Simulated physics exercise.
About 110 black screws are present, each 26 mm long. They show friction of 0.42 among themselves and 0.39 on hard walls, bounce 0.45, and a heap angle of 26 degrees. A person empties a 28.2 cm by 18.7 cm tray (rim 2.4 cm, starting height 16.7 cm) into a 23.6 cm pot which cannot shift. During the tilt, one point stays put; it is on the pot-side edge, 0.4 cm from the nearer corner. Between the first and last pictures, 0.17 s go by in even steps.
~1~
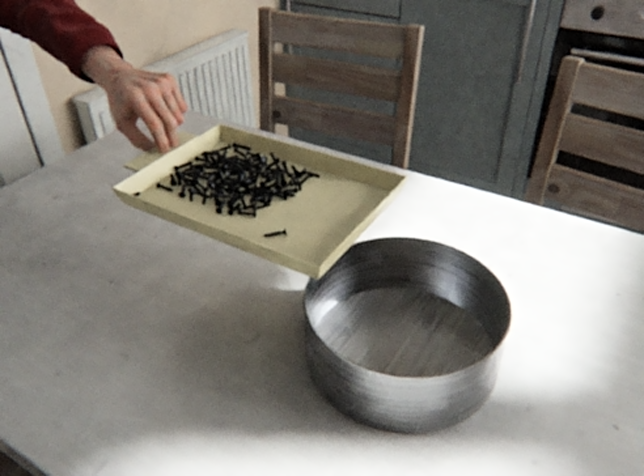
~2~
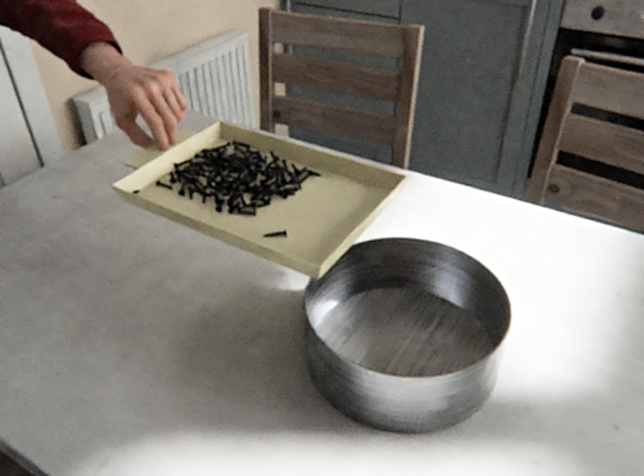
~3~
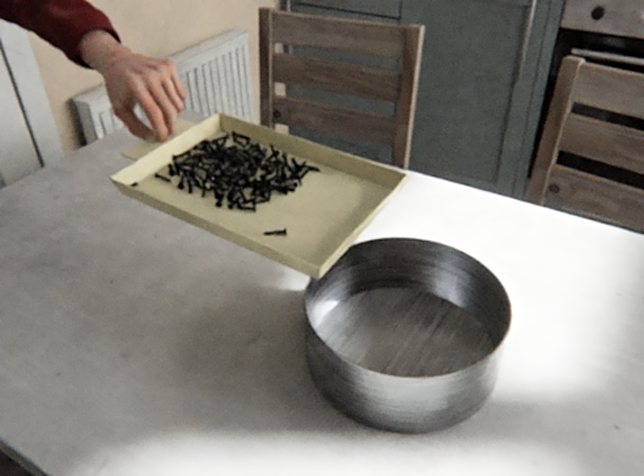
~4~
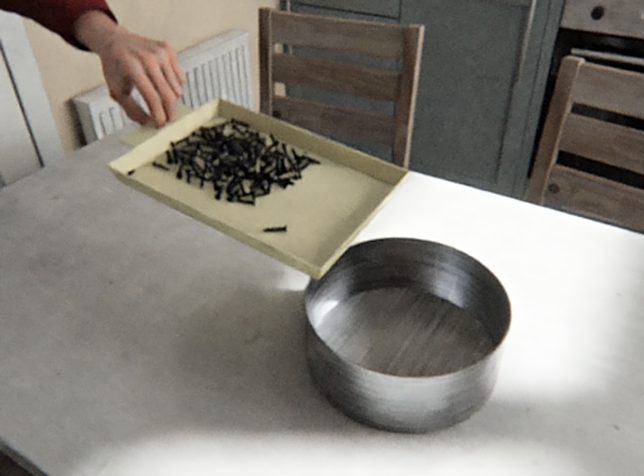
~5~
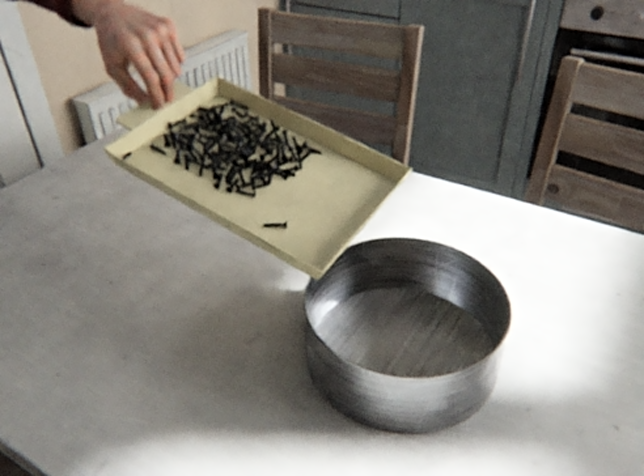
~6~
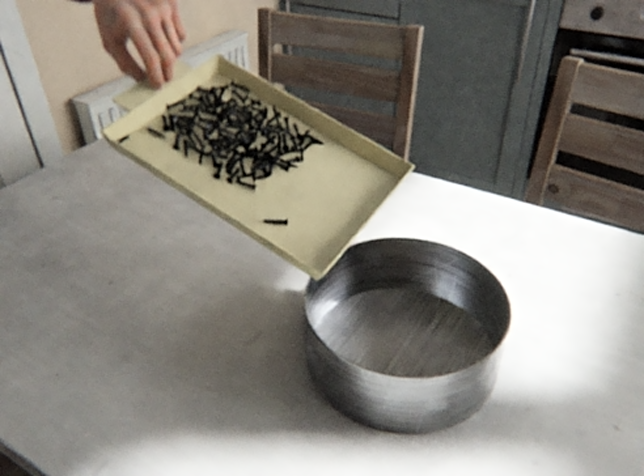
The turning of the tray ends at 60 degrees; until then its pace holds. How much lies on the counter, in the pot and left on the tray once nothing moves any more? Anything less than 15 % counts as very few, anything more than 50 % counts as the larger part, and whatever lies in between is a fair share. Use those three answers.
Counter: A fair share. Pot: A fair share. Tray: A fair share.
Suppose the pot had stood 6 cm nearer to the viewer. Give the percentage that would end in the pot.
Expect something close to 70 per cent.
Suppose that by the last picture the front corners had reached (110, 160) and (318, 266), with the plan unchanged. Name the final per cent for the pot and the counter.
In the pot: 0 per cent; on the counter: 70 per cent.
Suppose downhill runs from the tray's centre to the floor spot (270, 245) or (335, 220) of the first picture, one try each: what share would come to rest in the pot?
Near 10 and 60 percent, in that order.
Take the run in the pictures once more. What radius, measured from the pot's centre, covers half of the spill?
Some 22 centimetres.
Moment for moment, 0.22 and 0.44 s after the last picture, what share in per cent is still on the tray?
In turn: 100, 65.
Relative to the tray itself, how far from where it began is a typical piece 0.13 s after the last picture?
Displacement on the tray: Roughly 0 cm.
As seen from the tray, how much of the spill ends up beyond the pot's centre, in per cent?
Some 90 per cent.
Then, 0.13 s after the last picture, tilt 43 degrees; the tray holds 100 %, the pot 0 %.
Then, 0.22 s after the last picture, tilt 57 degrees; the tray holds 100 %, the pot 0 %.
Then, 0.44 s after the last picture, tilt 60 degrees; the tray holds 65 %, the pot 0 %.
In the end, counter 35 %, pot 35 %, tray 30 %.
